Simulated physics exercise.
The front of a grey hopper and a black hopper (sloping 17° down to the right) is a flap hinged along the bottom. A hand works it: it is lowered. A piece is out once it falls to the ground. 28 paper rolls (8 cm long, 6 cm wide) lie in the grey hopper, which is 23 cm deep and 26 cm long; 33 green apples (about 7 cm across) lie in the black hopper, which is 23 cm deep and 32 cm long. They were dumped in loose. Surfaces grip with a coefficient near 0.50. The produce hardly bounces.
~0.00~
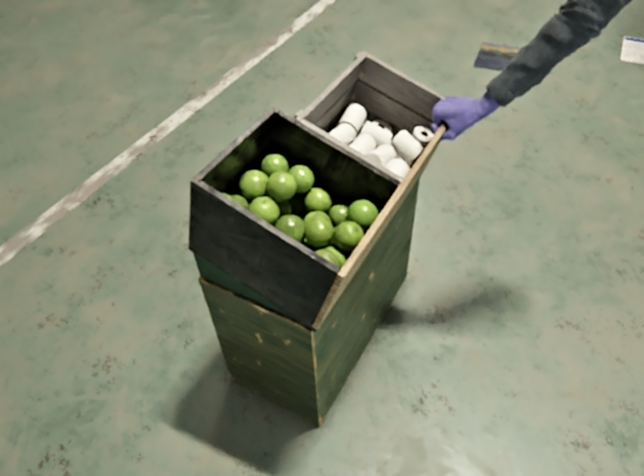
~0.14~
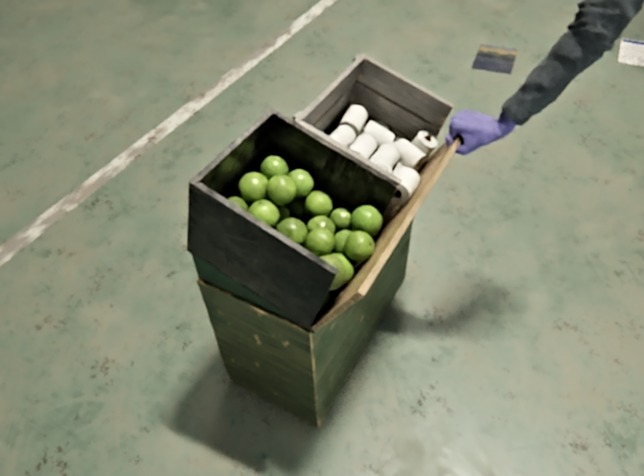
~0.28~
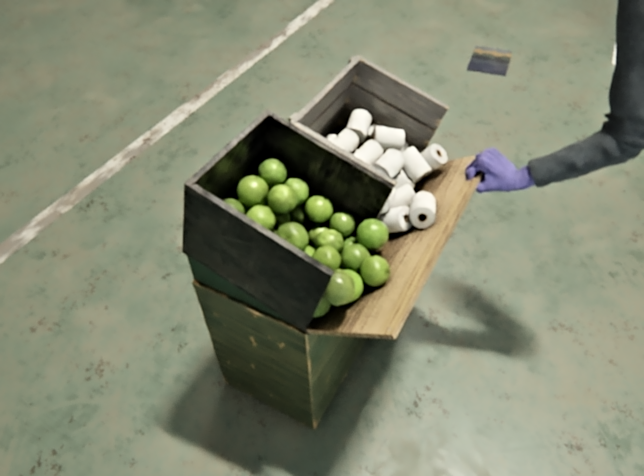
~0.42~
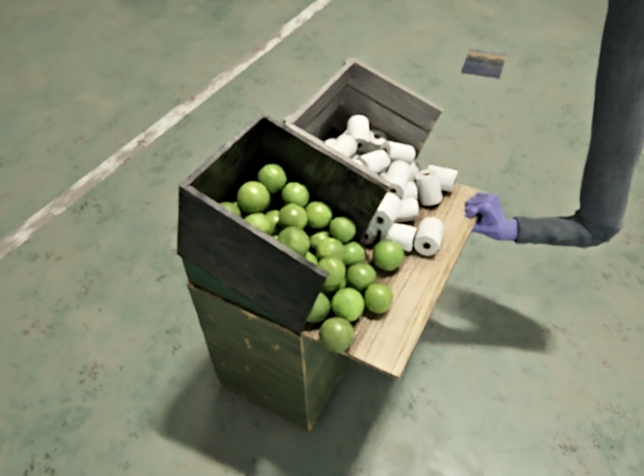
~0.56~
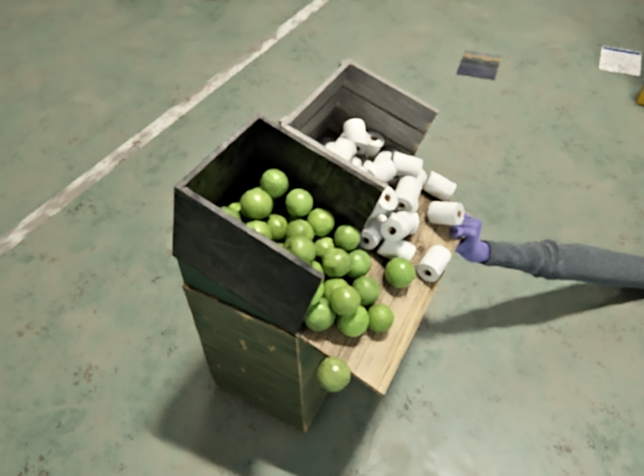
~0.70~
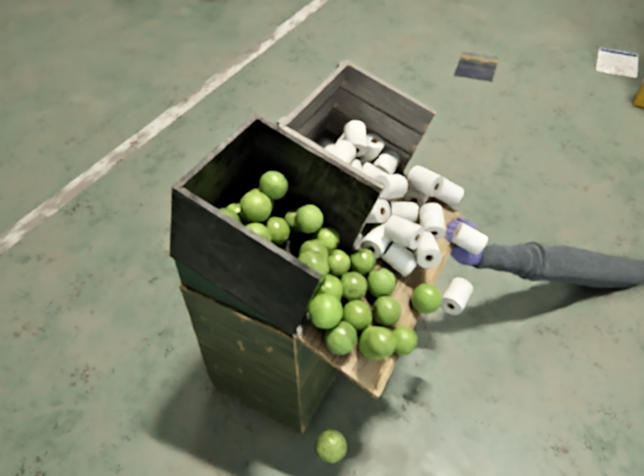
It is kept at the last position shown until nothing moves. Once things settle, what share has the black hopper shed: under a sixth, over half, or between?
It sheds upwards of half of them.
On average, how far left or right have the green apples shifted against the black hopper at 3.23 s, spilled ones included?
About 108 cm to the right.
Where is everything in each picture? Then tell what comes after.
In the first frame (places track the rim corner closest to us here), black hopper (339, 271); grey hopper (403, 180); flap down by 0°; none in free fall.
Black hopper (338, 273); flap down by 12°, in the second frame.
Black hopper (334, 274); flap down by 41°, in the third frame.
Black hopper (328, 276); flap down by 73°, in the fourth frame.
Black hopper (324, 277); flap down by 95°, in the fifth frame.
Black hopper (322, 278); grey hopper (385, 187); flap down by 98°; 1 falling or fallen, the lowest apple at (331, 446), in the sixth frame.
After 1.11 s, the grey hopper is down by 9 of 28 and the black hopper is down by 14 of 33.
After 1.61 s, the grey hopper is down by 15 of 28 and the black hopper is down by 26 of 33.
After 2.32 s, the grey hopper is down by 16 of 28 and the black hopper is down by 33 of 33.
Final count (at 3.23 s), the grey hopper is down by 16 of 28 and the black hopper is down by 33 of 33. Asked share, 33 of 33, 100 per cent.
